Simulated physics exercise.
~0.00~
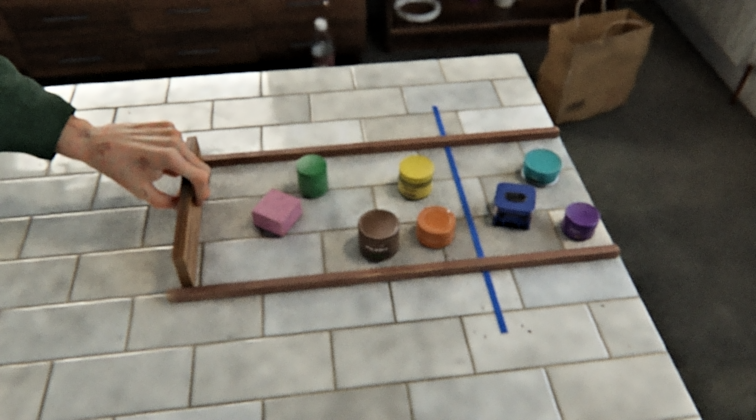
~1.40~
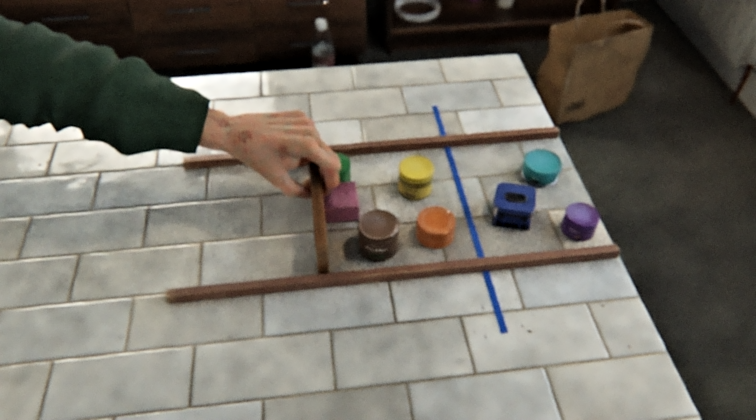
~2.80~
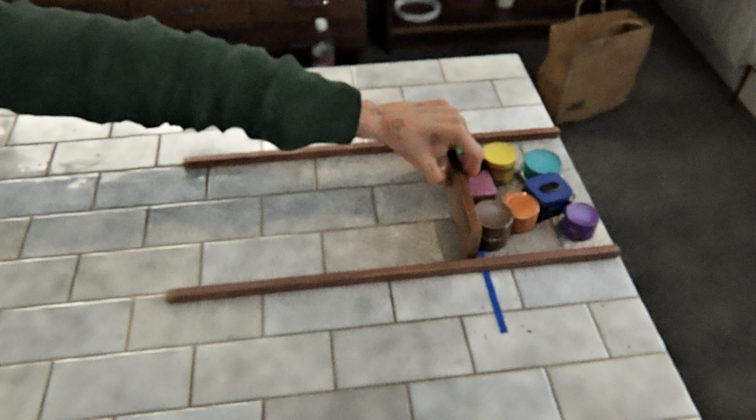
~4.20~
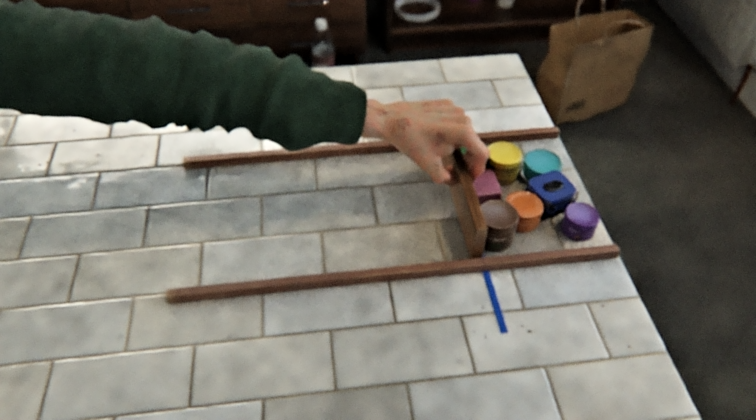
A hand slides a wooden board right between two rails, bunching small objects together on the table.
